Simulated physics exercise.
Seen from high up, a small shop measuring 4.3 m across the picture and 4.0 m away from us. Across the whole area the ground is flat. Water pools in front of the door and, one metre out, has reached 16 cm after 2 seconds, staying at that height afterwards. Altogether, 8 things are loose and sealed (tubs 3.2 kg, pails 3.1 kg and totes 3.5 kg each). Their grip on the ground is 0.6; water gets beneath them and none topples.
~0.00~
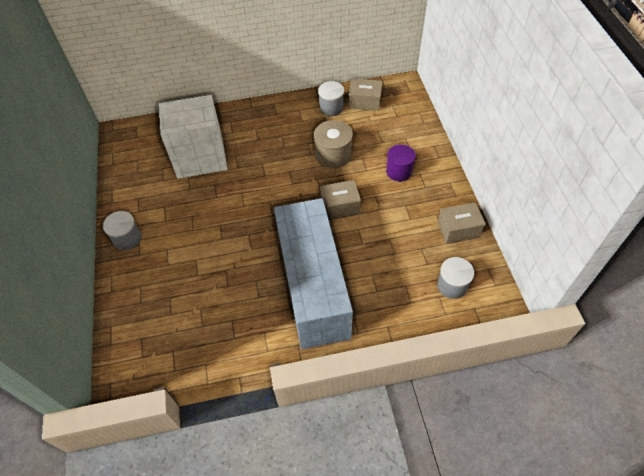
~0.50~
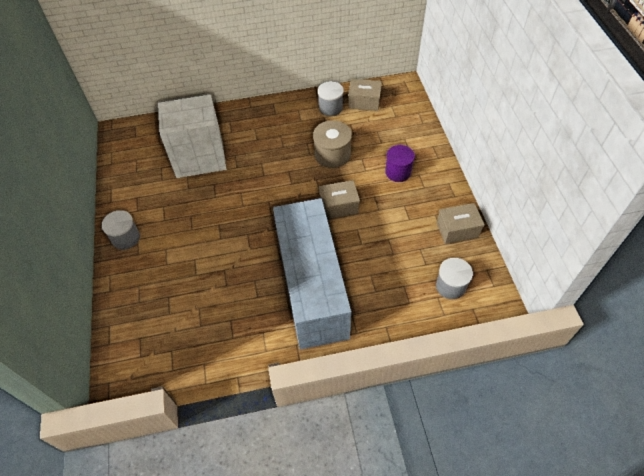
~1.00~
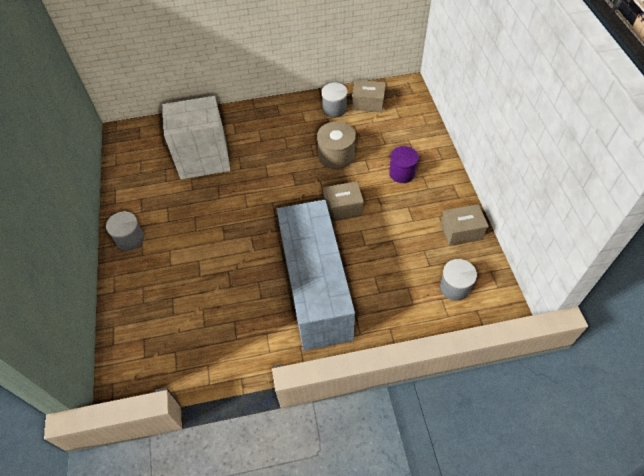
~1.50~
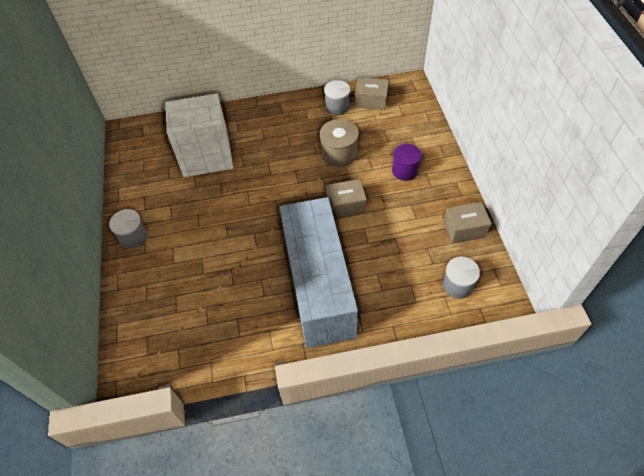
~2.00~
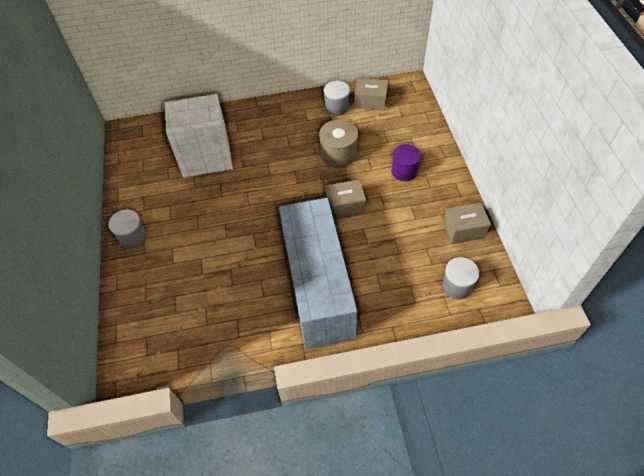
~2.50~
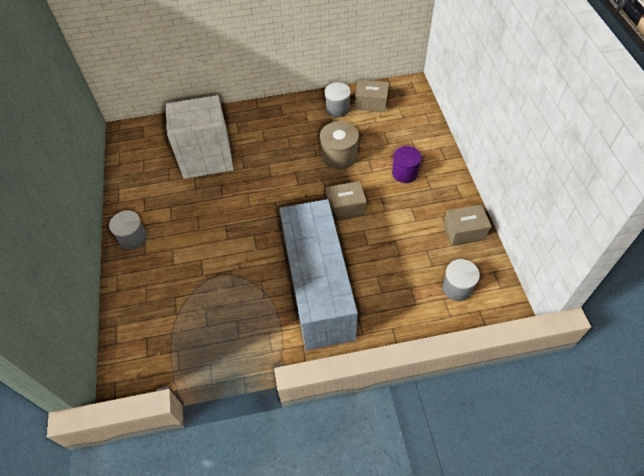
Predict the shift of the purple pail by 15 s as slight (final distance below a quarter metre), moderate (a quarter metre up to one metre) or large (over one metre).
My guess: It's a long way from its start.
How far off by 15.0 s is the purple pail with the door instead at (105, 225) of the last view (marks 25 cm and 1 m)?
The purple pail would go a long distance.
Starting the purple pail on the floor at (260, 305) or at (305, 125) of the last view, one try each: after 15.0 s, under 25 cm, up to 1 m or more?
The first start leaves it well away, the second leaves it well away.
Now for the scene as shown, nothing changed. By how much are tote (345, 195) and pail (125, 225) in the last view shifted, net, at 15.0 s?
Respectively 10 and 300 centimetres.
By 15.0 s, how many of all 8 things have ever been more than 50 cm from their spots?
That comes to 7.
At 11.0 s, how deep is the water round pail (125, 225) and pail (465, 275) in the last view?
Roughly 6 and 0 cm.
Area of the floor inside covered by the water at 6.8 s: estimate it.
Some 10.5 m2.
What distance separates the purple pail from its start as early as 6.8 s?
Some 0 cm from the start.
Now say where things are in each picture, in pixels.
The first frame shows the purple pail at (402, 155), on the bottom; water covers 0.0 m2; 0 of 8 have shifted.
The second frame shows the purple pail at (401, 155) rests on the ground; 0.0 m2 under water; 0 of 8 have shifted.
The third frame shows the purple pail at (405, 156) rests on the ground; 0.0 m2 under water; 0 of 8 have shifted.
The fourth frame shows the purple pail at (407, 154) rests on the ground; water covers 0.0 m2; 0 of 8 have shifted.
The fifth frame shows the purple pail at (407, 154) rests on the ground; water covers 0.2 m2; 0 of 8 have shifted.
The sixth frame shows the purple pail at (408, 156) rests on the ground; water covers 1.1 m2; 0 of 8 have shifted.
After 3.5 s the purple pail is near (408, 156), 0.0 m from its start, aground; 0 afloat.
After 6.8 s the purple pail is near (408, 156), 0.0 m from its start, aground; 1 afloat.
After 11.0 s the purple pail is near (410, 157), 0.0 m from its start, aground; 4 afloat.
After 15.0 s the purple pail is near (459, 279), 1.7 m from its start, afloat; 8 afloat.
